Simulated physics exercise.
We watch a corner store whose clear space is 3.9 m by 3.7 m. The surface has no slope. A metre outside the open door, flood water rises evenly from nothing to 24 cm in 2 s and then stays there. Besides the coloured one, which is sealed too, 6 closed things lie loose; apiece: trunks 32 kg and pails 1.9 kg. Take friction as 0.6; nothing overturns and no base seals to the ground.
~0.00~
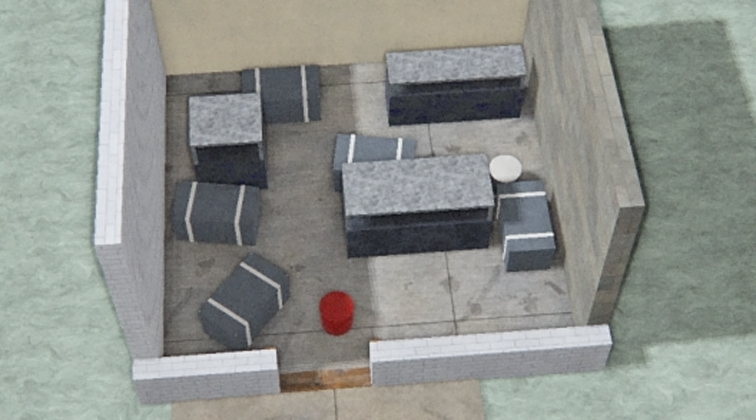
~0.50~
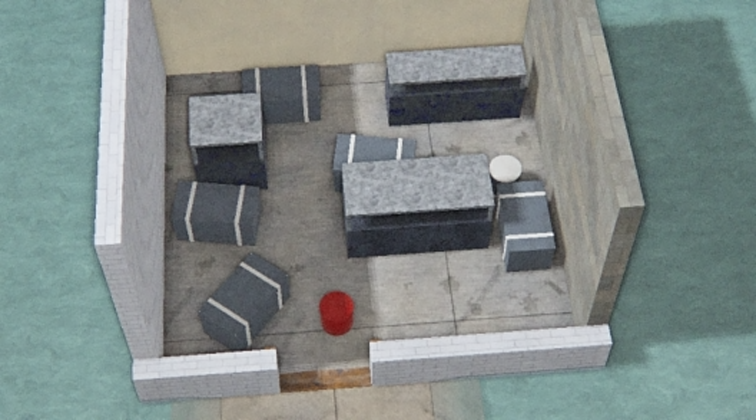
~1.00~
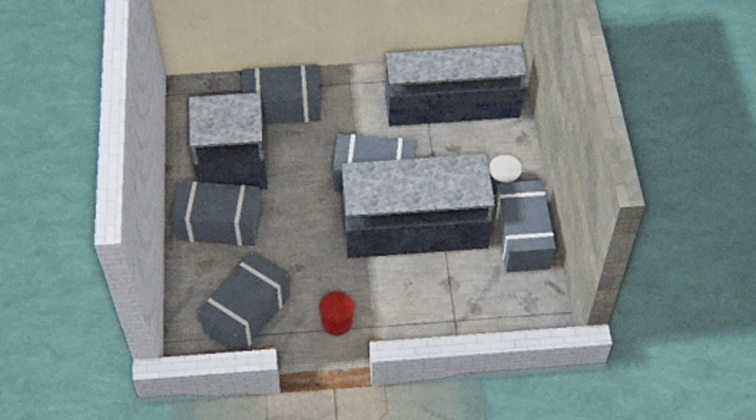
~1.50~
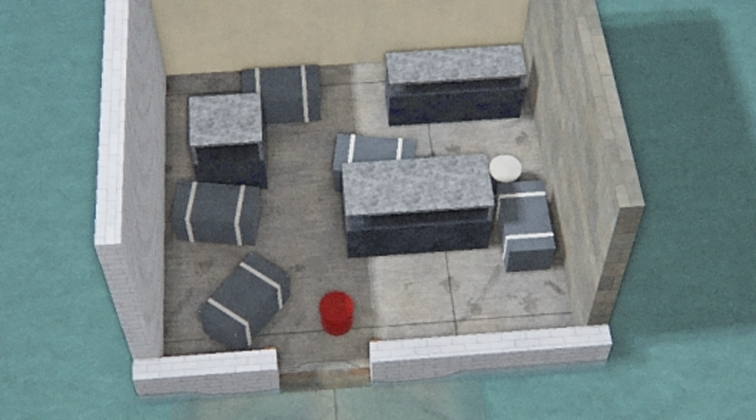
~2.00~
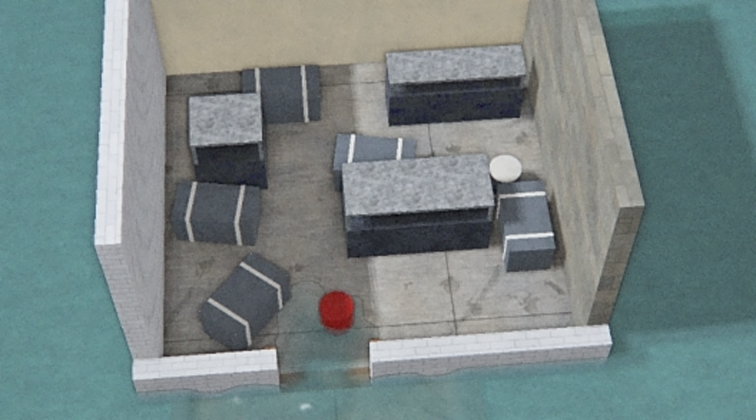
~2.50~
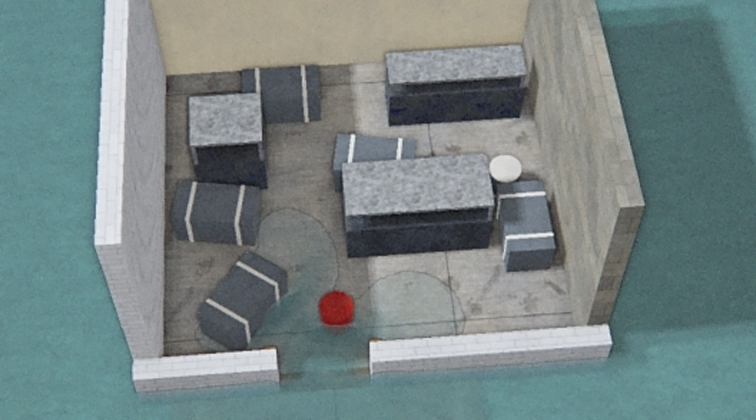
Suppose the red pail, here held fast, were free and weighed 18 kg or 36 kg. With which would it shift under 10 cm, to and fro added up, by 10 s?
I expect that only the higher weight holds it.
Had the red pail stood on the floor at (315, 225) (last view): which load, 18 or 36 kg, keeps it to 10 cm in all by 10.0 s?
Only the larger holds.
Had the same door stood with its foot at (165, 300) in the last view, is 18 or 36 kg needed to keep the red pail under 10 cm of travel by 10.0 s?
Then only the higher weight holds it.
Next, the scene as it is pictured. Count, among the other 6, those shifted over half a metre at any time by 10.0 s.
That makes 3.
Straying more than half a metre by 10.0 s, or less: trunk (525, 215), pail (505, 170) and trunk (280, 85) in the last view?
In turn: Past it, over, under.
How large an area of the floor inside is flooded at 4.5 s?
Roughly 8.5 m2.
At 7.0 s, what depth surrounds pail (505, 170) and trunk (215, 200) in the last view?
Roughly 3 and 8 cm.
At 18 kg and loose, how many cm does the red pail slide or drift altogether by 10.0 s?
Some 40 cm in all.
After 3.5 s the red pail would be 38 cm from its start with 18 kg and 0 cm from its start with 36 kg; 9 cm of water round it then.
After 4.5 s the red pail would be 39 cm from its start with 18 kg and 0 cm from its start with 36 kg; 8 cm of water round it then.
After 7.0 s the red pail would be 39 cm from its start with 18 kg and 0 cm from its start with 36 kg; 10 cm of water round it then.
After 10.0 s the red pail would be 39 cm from its start with 18 kg and 0 cm from its start with 36 kg; 12 cm of water round it then.
